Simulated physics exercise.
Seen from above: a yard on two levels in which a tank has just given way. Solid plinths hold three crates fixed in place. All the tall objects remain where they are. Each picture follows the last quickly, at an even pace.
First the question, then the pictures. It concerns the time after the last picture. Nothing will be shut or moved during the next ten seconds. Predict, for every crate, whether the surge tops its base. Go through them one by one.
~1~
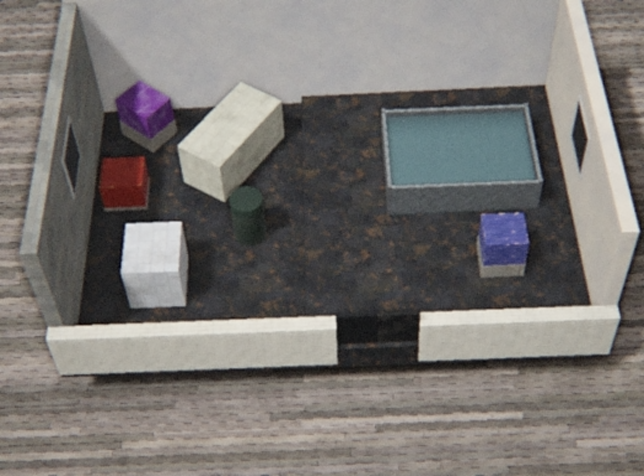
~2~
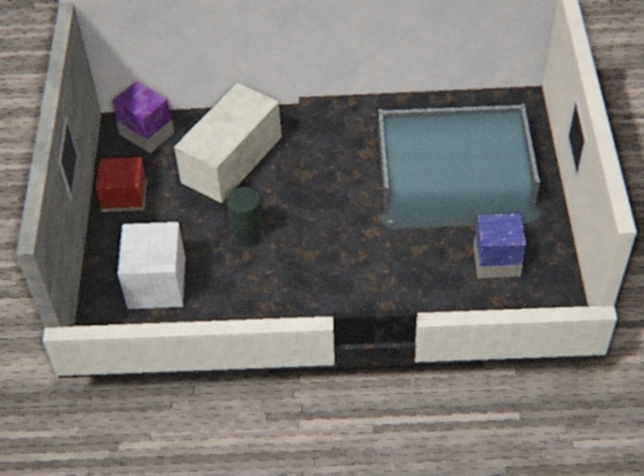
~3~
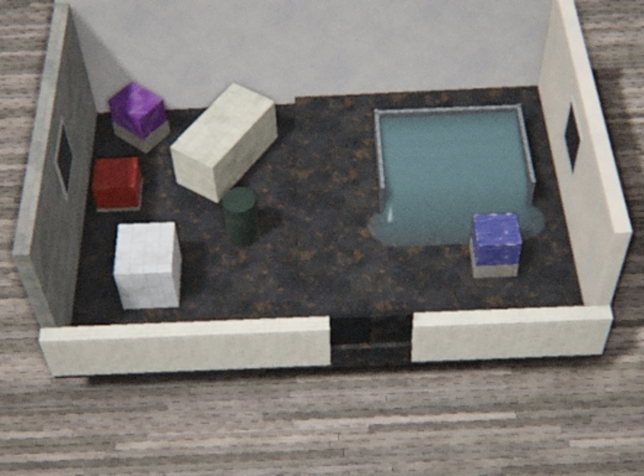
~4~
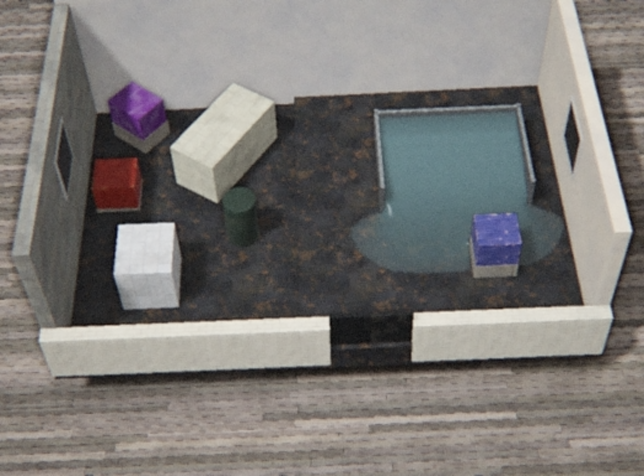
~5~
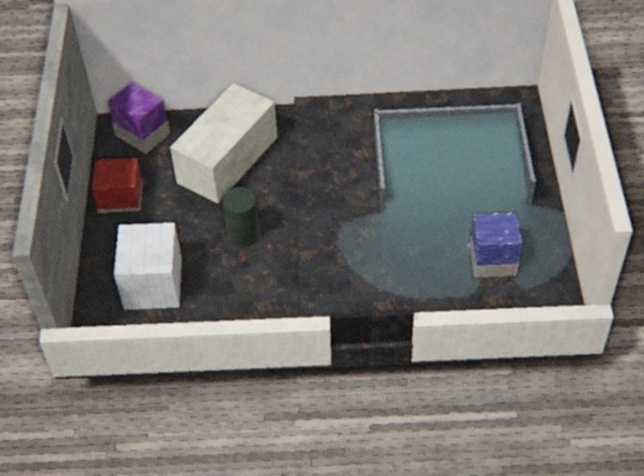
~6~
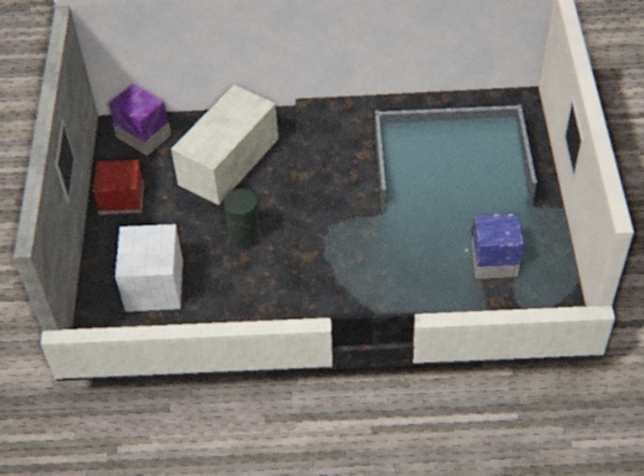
Red crate: Not safe; blue crate: Not safe; purple crate: Safe.
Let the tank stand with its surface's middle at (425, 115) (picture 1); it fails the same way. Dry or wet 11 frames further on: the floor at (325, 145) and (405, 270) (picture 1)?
Untouched, then submerged.
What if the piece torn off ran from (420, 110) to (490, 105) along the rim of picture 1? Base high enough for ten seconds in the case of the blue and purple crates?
The blue crate is left dry, the purple crate is left dry.
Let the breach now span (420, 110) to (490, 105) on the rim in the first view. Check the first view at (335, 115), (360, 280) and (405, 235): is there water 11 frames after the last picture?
Those three places would be soaking, still unsoaked and still unsoaked, in that order.
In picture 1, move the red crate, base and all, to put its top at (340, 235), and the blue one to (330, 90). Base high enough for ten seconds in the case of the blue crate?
Result for blue: Untouched.
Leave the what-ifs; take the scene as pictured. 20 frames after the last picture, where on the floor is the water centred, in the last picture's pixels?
I reckon somewhere around (400, 259).
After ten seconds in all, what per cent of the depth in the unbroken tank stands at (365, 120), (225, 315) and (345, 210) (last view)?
Going in order, roughly 4, 16 and 0 %.
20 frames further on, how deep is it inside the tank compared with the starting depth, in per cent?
Roughly 20 percent.
A moment on, water covers 25 % of the floor; the red crate not reached, the blue crate water round its plinth, the purple crate not reached.
Next, water covers 35 % of the floor; the red crate not reached, the blue crate water round its plinth, the purple crate not reached.
Then, water covers 55 % of the floor; the red crate not reached, the blue crate water round its plinth, the purple crate not reached.
Later, water covers 85 % of the floor; the red crate water round its plinth, the blue crate water round its plinth, the purple crate water round its plinth.
In the end, water covers 90 % of the floor; the red crate was topped, the blue crate was topped, the purple crate stayed above the water.
